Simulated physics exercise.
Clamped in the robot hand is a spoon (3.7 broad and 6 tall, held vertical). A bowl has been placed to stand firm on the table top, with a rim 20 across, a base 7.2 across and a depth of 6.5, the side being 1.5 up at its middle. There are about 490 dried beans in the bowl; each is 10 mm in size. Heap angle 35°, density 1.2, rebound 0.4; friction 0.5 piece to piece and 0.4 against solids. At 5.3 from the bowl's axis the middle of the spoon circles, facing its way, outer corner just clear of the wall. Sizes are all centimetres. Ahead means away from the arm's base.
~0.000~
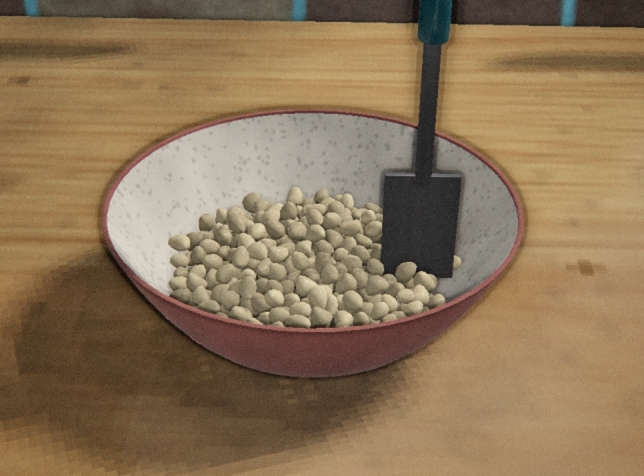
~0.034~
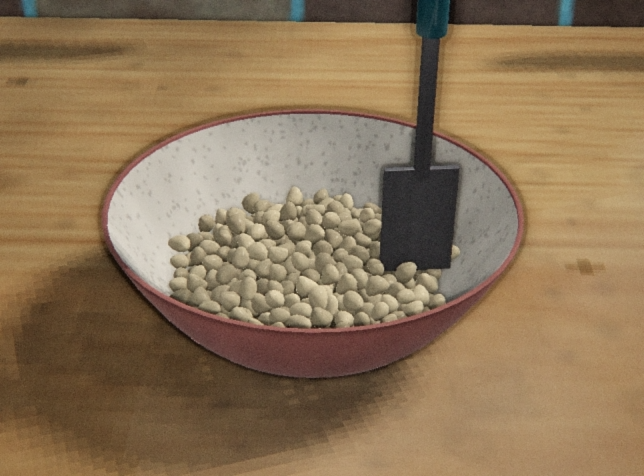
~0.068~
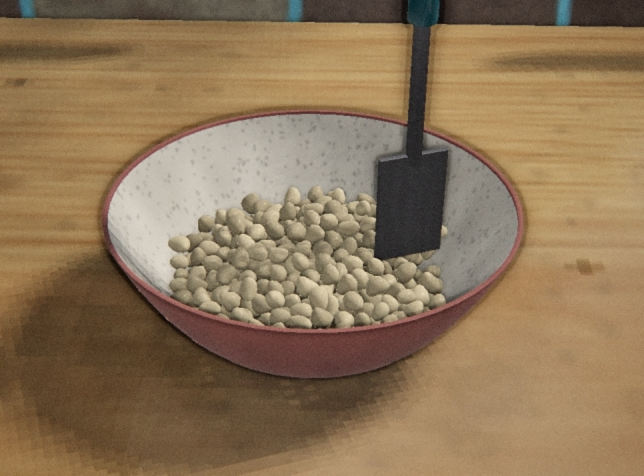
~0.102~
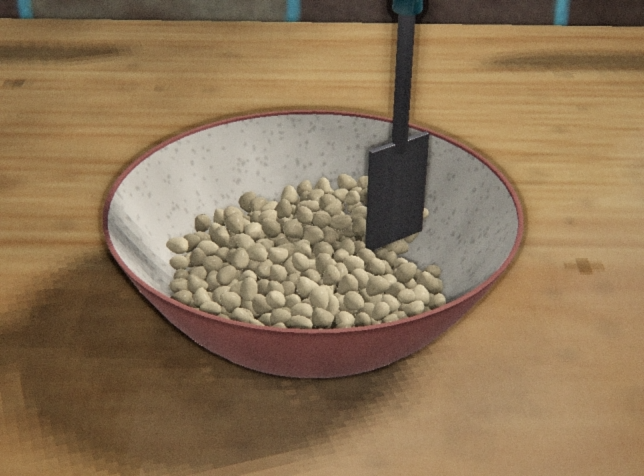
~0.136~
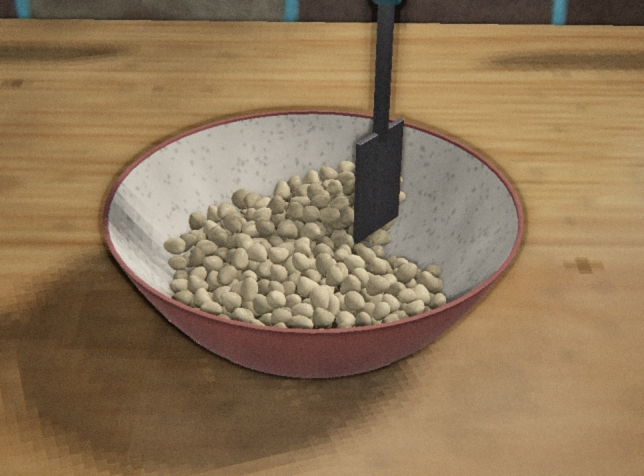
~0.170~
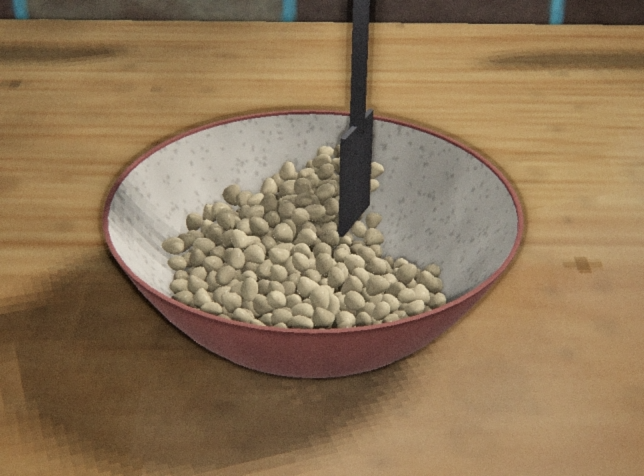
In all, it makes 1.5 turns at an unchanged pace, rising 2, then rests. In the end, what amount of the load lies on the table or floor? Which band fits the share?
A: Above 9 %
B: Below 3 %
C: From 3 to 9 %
Below 3 % (B).
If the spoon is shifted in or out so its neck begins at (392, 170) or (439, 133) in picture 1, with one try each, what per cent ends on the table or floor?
I'd put it at around 0 and 0 percent.
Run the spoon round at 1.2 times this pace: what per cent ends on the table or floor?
Estimated share: Near 0 per cent.
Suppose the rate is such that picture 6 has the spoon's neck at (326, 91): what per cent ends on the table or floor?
Close to 0 in a hundred.
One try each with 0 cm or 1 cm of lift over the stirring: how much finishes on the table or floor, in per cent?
Roughly 5 and 0 per cent.
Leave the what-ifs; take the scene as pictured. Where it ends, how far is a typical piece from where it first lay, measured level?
Reading: Around 2 cm.
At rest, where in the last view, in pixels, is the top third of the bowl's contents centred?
I'd put it at about (328, 265).
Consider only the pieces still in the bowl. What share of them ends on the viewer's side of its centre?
Roughly 50 per cent.
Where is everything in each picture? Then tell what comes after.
Spoon neck at (425, 147), 0° round; upper third of the load around (304, 261), from x 180 to 450, top at y 200; 488 in the bowl, in the first frame.
Spoon neck at (424, 141), 6° round; upper third of the load around (304, 259), from x 180 to 445, top at y 200, in the second frame.
Spoon neck at (416, 127), 21° round; upper third of the load around (311, 256), from x 180 to 435, top at y 195, in the third frame.
Spoon neck at (401, 115), 35° round; upper third of the load around (307, 251), from x 180 to 435, top at y 185, in the fourth frame.
Spoon neck at (382, 105), 50° round; upper third of the load around (303, 246), from x 175 to 440, top at y 170, in the fifth frame.
Spoon neck at (358, 97), 65° round; upper third of the load around (300, 242), from x 175 to 440, top at y 155; 488 in the bowl, in the sixth frame.
After 0.60 s, 251° round, highest piece 8 above the table; 488 in the bowl.
After 1.03 s, 78° round, highest piece 6 above the table; 486 in the bowl, 2 on the table or floor.
After 1.45 s, 180° round, highest piece 5 above the table; 486 in the bowl, 2 on the table or floor.
After 2.15 s, 180° round, highest piece 5 above the table; 486 in the bowl, 2 on the table or floor.
At rest, 486 in the bowl, 2 on the table or floor. That is 0 % on the table or floor.
